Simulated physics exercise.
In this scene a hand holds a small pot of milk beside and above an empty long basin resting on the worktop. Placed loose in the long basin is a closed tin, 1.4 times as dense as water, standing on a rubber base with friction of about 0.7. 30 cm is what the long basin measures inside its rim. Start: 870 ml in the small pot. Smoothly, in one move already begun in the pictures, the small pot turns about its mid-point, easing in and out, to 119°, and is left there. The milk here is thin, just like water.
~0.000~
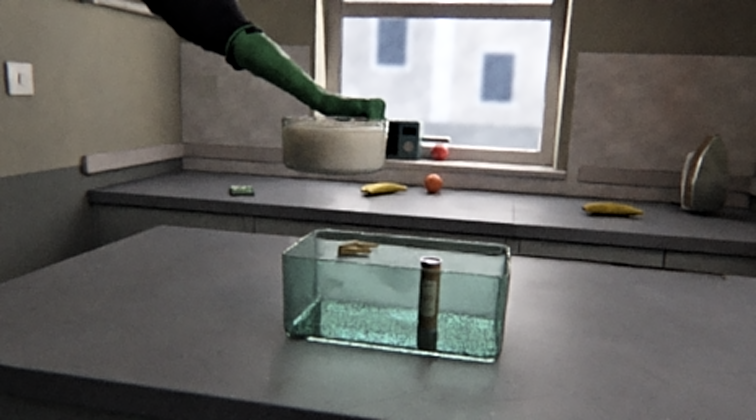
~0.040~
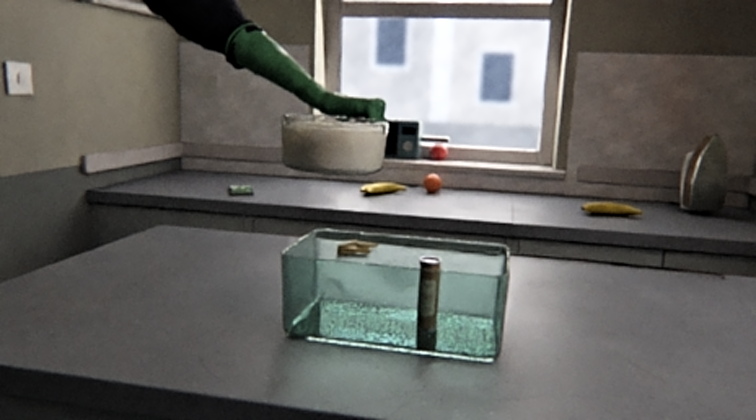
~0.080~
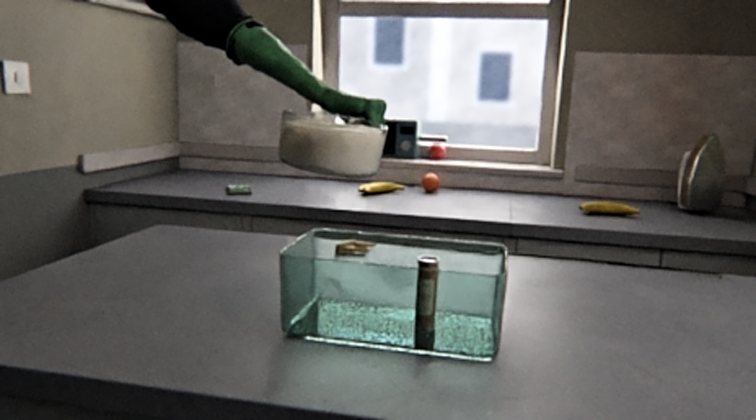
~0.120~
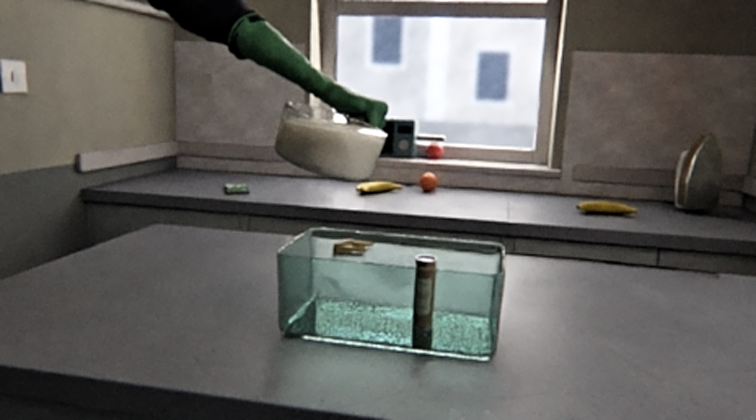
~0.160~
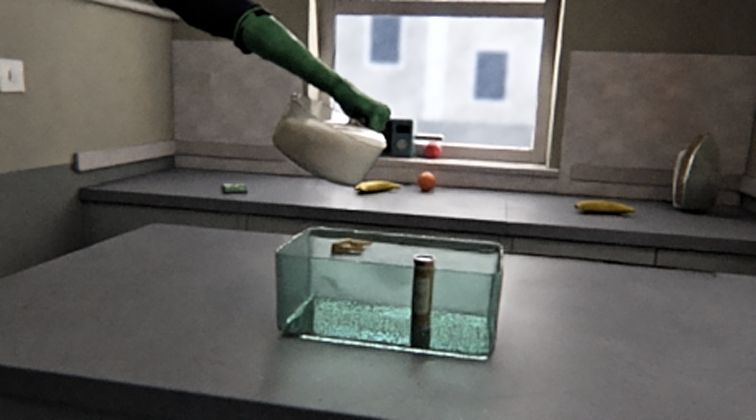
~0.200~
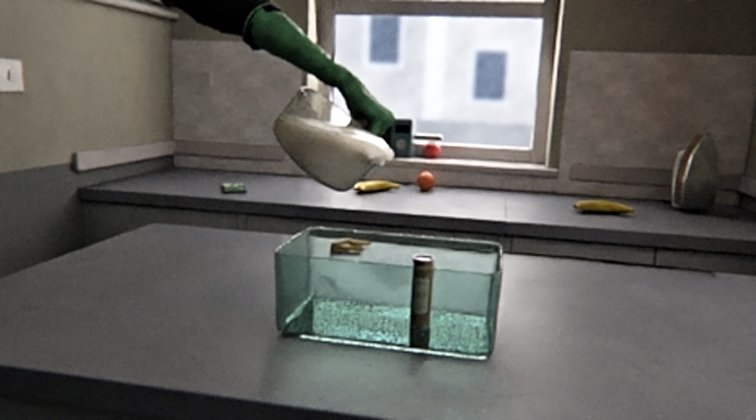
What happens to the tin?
It is tipped.
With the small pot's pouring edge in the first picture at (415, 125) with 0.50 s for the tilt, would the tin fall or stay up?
Result: Tin upright.
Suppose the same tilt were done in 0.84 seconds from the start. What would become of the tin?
Result: Tin upright.
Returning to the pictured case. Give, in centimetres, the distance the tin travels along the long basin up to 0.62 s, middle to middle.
Estimate: Around 2 cm.
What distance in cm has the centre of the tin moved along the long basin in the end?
The tin's middle ends up about 5.0 cm along the basin.
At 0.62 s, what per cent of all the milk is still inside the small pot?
Close to 1 percent of the whole amount.
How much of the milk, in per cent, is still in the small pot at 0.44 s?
Portion remaining: Approx. 10 per cent.
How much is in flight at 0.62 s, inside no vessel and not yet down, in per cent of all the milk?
Airborne share: Near 5 %.
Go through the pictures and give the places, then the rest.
In the first picture, it leans 0°; its right rim is at (386, 123); the milk meets the walls at (289, 125) and (385, 130); the long basin's rim runs from (299, 243) to (509, 262); the tin's top is at (431, 263).
In the second picture, it leans 2°; its right rim is at (386, 125); the milk meets the walls at (289, 124) and (384, 130).
In the third picture, it leans 7°; its right rim is at (385, 130); the milk meets the walls at (288, 122) and (384, 131).
In the fourth picture, it leans 16°; its right rim is at (384, 138); the milk meets the walls at (287, 121) and (384, 134).
In the fifth picture, it leans 28°; its right rim is at (382, 148); the milk meets the walls at (285, 119) and (382, 141); 3 per cent is over the edge.
In the sixth picture, it leans 41°; its right rim is at (378, 161); the milk meets the walls at (282, 118) and (367, 142); 9 per cent is over the edge.
Then, 0.44 s in, the tilt is 115° and 9 per cent is still to pour; the tin stands where it began.
Then, 0.62 s in, the tilt is 119° and 1 per cent is still to pour; the tin leans 11°.
Then, 0.80 s in, the tilt is 119° and 0 per cent is still to pour; the tin leans 7°.
Then, 1.00 s in, the tilt is 119° and 0 per cent is still to pour; the tin leans 56°.
Finally, the tin lies on its side.
